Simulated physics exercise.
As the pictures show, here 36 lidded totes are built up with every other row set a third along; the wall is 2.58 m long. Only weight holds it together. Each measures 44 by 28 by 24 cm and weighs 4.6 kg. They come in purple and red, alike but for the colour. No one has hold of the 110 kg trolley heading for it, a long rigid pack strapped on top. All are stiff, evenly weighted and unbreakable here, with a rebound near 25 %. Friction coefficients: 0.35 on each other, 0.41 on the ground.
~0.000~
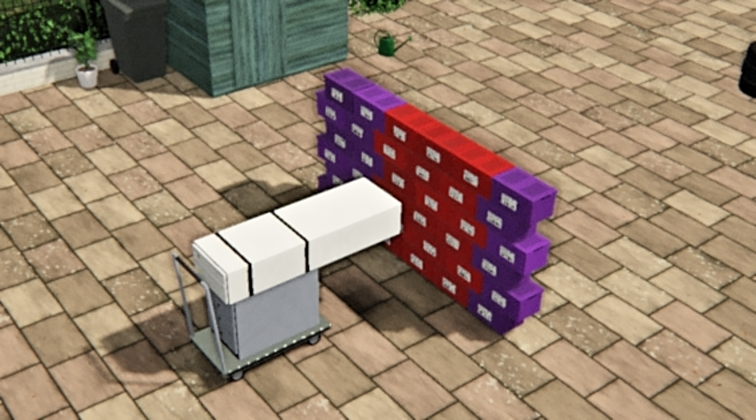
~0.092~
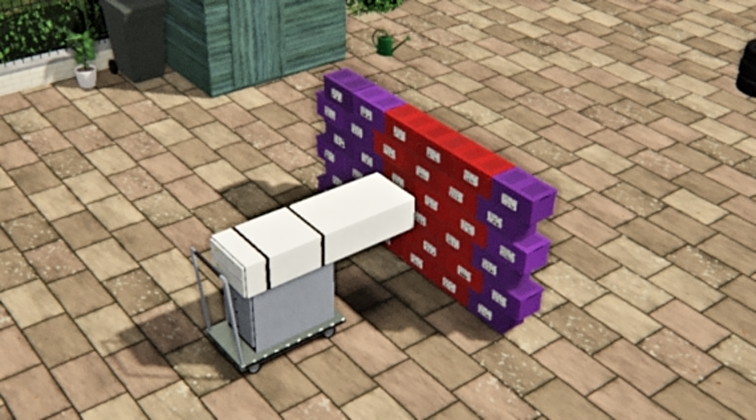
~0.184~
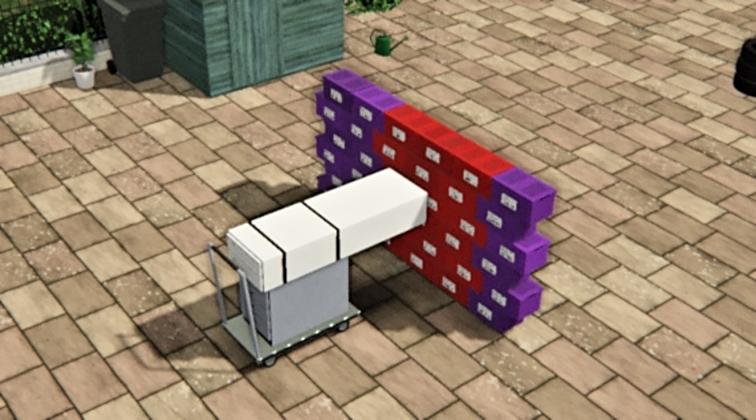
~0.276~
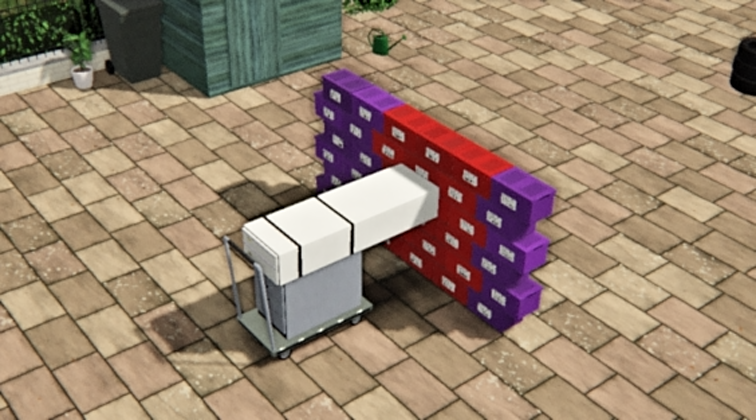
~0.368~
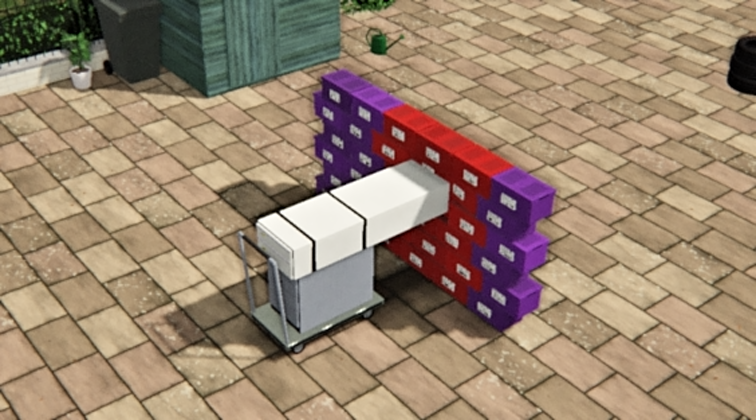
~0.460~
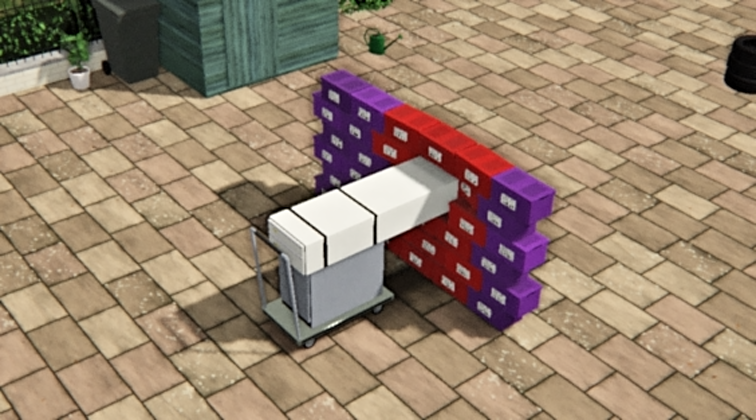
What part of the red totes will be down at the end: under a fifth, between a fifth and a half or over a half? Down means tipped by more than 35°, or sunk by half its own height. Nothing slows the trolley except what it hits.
The part is from a fifth to a half.
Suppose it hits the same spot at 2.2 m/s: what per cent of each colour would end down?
In that case purple 0, red 40 per cent.
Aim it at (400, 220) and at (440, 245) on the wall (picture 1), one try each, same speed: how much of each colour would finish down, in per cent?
Purple 20 then 20, red 80 then 60 per cent.
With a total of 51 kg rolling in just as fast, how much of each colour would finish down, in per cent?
Then purple 10, red 40 per cent.
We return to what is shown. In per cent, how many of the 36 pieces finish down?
About 20 per cent.
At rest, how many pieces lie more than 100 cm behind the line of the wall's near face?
About 4.
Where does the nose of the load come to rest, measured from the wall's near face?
Some 85 cm beyond.
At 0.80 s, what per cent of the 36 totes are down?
By then 5 per cent.
By 0.80 s, load 49 cm past the wall's line, still rolling; 1 of the 18 red totes down (1 of 36 in all colours); top red tote tilted 5°.
By 1.24 s, load 80 cm past the wall's line, still rolling; 4 of the 18 red totes down (4 of 36 in all colours); top red tote on its side.
By 1.74 s, load 85 cm past the wall's line, still rolling; 7 of the 18 red totes down (8 of 36 in all colours); top red tote tilted 43°, 1.09 m lower.
When it is over (3.2 s), load 84 cm past the wall's line, stopped; 7 of the 18 red totes down (8 of 36 in all colours); top red tote 1.17 m lower; top purple tote unmoved. That is 39 per cent. In pixels of the last frame, middles, top red tote near (487, 255), top purple tote near (346, 92).
